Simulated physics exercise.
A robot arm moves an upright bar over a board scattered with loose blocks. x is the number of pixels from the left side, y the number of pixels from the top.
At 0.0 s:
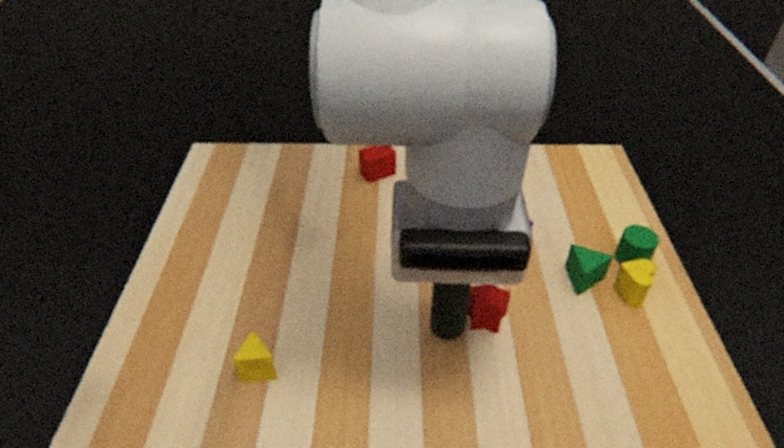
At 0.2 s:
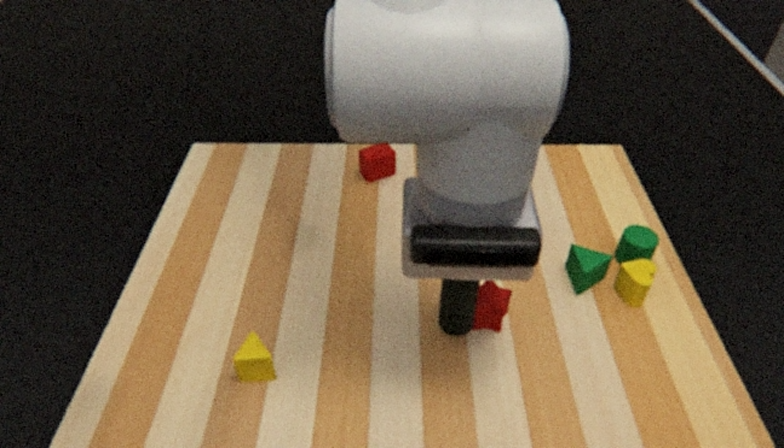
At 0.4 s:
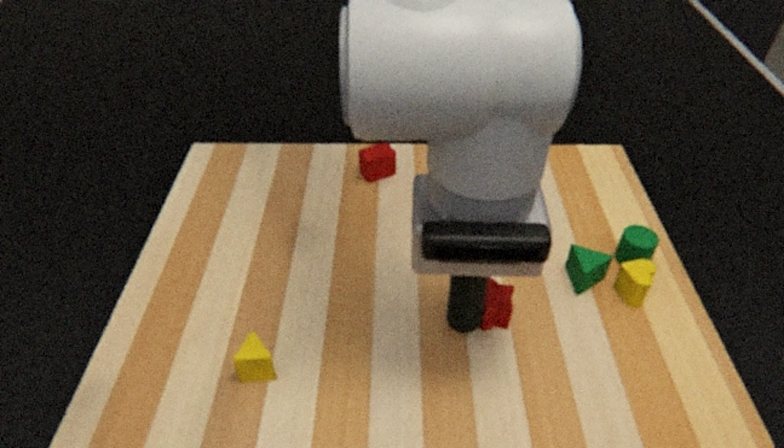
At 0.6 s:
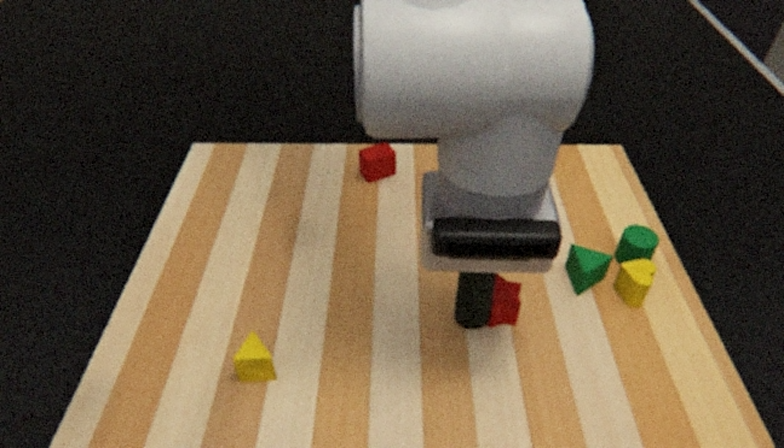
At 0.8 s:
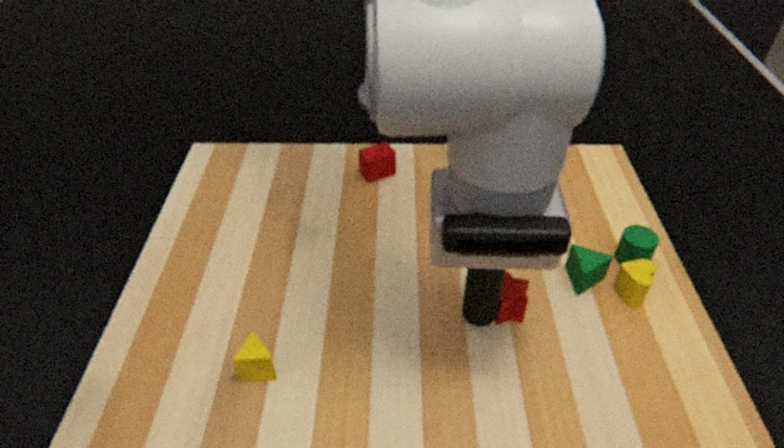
We see a robot arm holding a dark upright bar above a striped wooden board with red, green and yellow blocks; the bar moves slightly right, nudging a red block a short way while the others stay still.
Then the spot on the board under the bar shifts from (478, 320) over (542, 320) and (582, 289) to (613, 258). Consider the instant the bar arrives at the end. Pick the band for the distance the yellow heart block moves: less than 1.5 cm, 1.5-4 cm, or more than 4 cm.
Displaced less than 1.5 cm.
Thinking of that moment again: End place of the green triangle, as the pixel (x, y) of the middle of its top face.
The middle of its upper face will lie at (612, 216).
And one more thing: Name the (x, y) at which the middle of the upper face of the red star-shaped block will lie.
My prediction: (562, 249).
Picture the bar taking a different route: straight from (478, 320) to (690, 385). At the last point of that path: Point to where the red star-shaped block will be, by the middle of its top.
The spot you're after is about (533, 286) in the image.
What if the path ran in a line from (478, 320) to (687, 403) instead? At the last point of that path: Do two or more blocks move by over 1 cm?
The answer is no.
The first path, step by step. One third of the way, bar (544, 313); red star-shaped block (554, 274), turned 45° anticlockwise.
Two thirds of the way, bar (585, 282); red star-shaped block (561, 250), turned 110° anticlockwise; green triangle (599, 247), turned 40° anticlockwise.
At the end, bar (616, 251); red star-shaped block (562, 249), turned 120° anticlockwise; green triangle (612, 216), turned 75° anticlockwise; yellow heart block in place; green cylinder (652, 231).
